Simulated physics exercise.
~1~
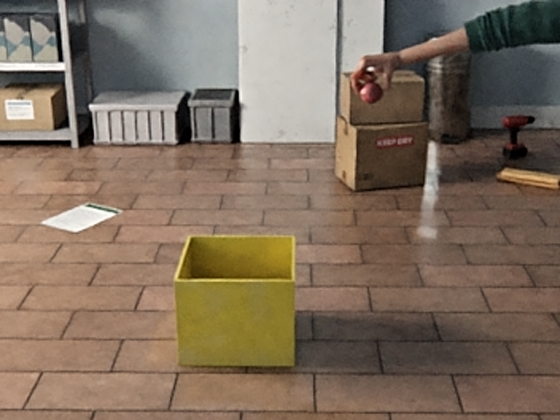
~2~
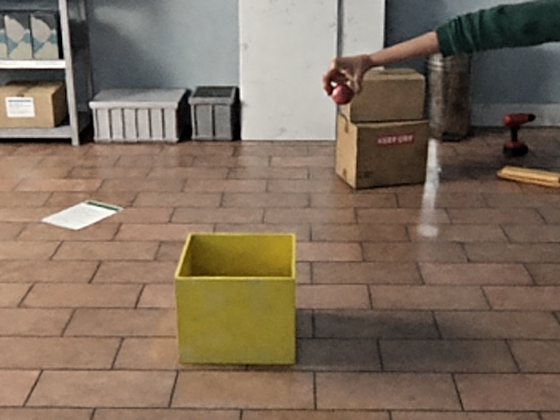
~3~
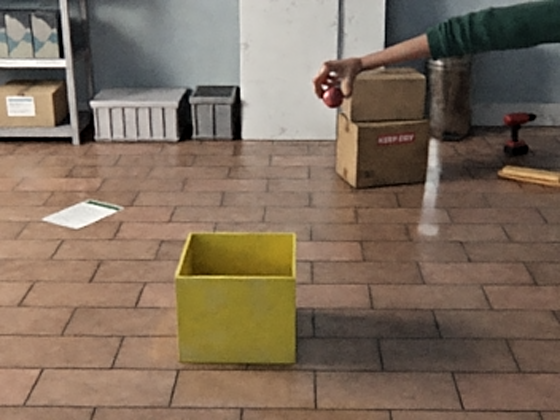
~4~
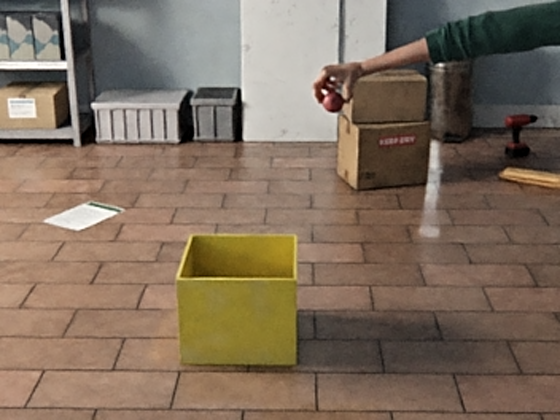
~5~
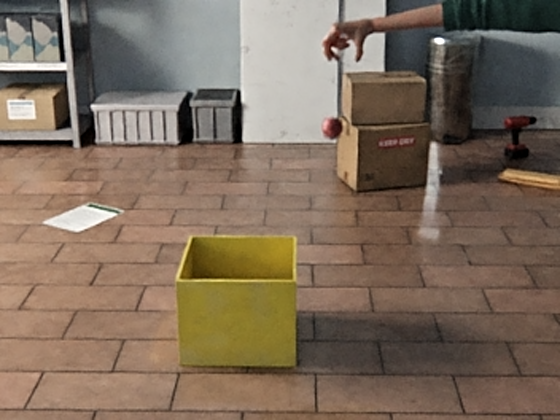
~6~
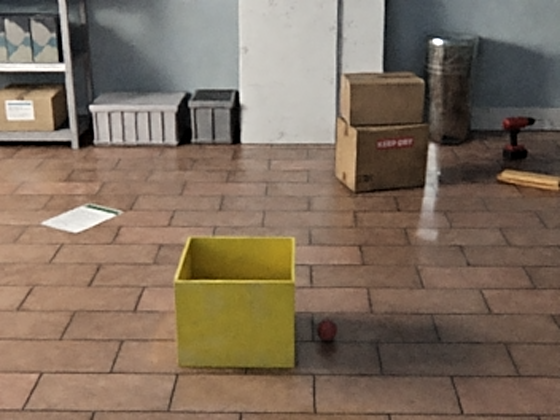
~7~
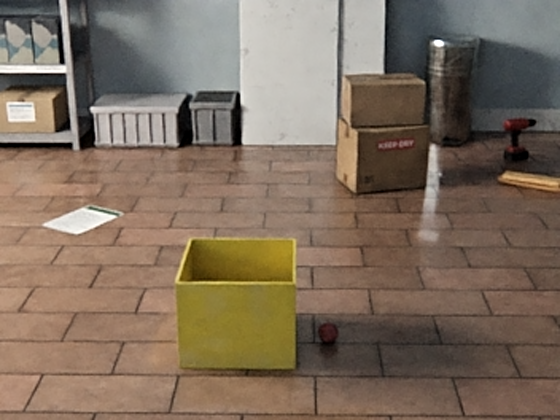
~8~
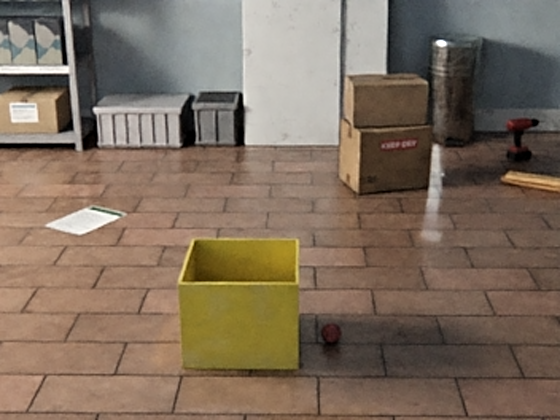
A hand in a dark green sleeve reaches in from the upper right, holding a small red ball above a brown tiled floor, seen from the front by a slightly swaying camera. An open yellow box stands on the floor near the centre, with stacked cardboard boxes, grey bins, a shelf and a red drill behind. The hand moves a little left and pauses high up, just right of the box. It lets go and draws back as the ball drops. The ball misses the box, lands on the floor close to its right side and stays there.
